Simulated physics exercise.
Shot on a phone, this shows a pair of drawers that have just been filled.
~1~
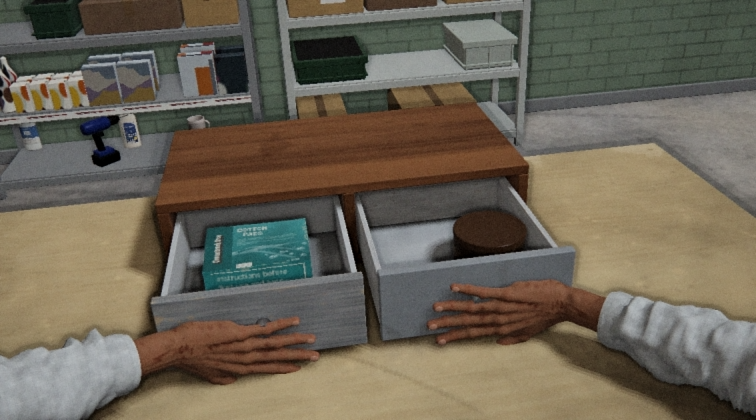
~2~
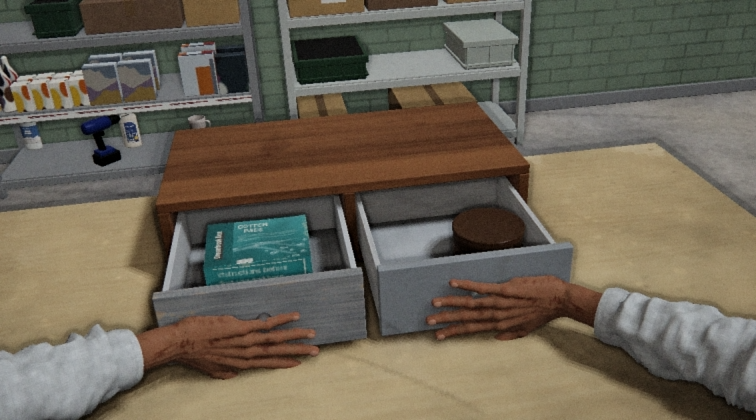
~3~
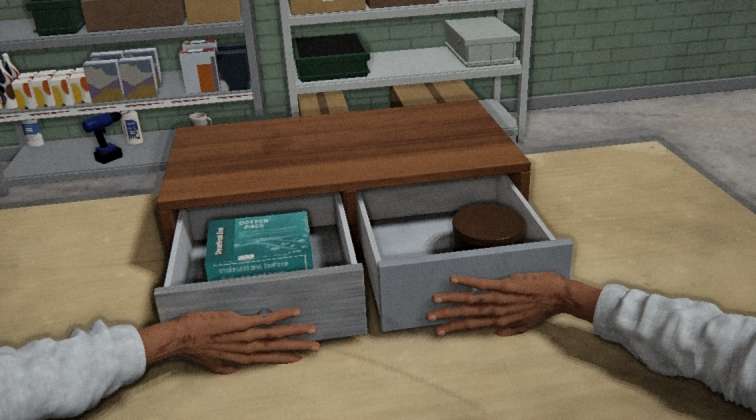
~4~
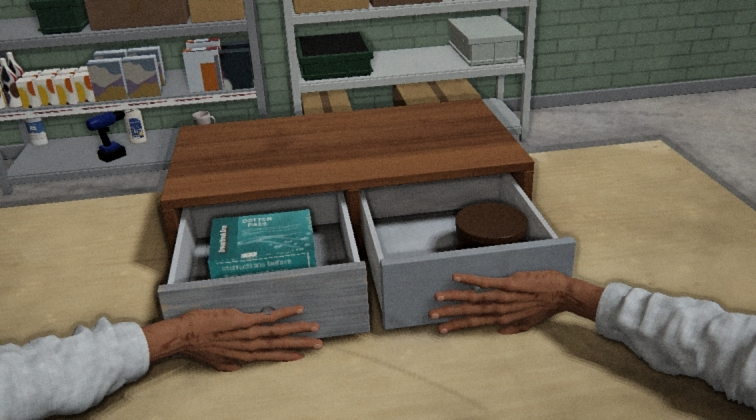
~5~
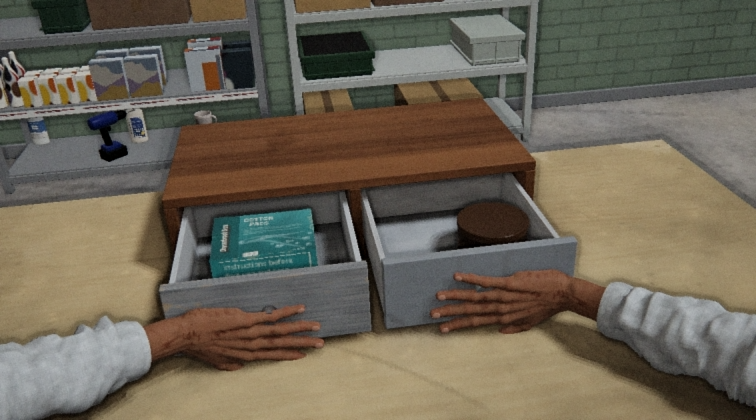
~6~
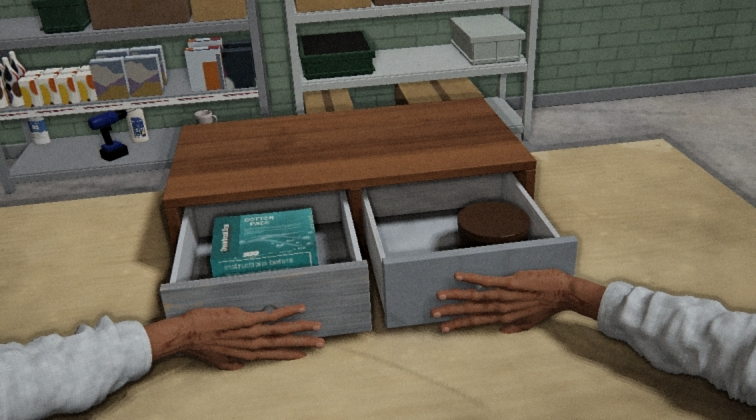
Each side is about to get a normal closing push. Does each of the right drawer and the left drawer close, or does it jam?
In the end the right drawer closes, the left drawer closes.
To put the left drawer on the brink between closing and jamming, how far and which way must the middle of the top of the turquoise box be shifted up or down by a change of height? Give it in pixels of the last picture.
It would take a shift of about 8 pixels, up.
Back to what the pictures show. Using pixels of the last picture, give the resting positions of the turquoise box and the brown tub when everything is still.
In the last picture, the turquoise box sits at (266, 191) while the brown tub sits at (457, 175).
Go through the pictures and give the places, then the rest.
Right drawer (451, 243) wide open; left drawer (263, 265) wide open; turquoise box (261, 268), in the first picture.
Left drawer (263, 262) wide open; brown tub (487, 242), in the second picture.
Right drawer (450, 236) wide open; chest (342, 181), in the third picture.
Left drawer (267, 255) wide open; turquoise box (265, 258), in the fourth picture.
Right drawer (455, 233) wide open; brown tub (492, 236), in the fifth picture.
Right drawer (455, 233) wide open; left drawer (269, 254) wide open; chest (347, 179), in the sixth picture.
Then, 0.42 s past the last view, right drawer about half in; left drawer starting in.
Then, 0.72 s past the last view, right drawer about half in; left drawer about half in.
Finally, the right drawer shuts flush; the left drawer shuts flush.
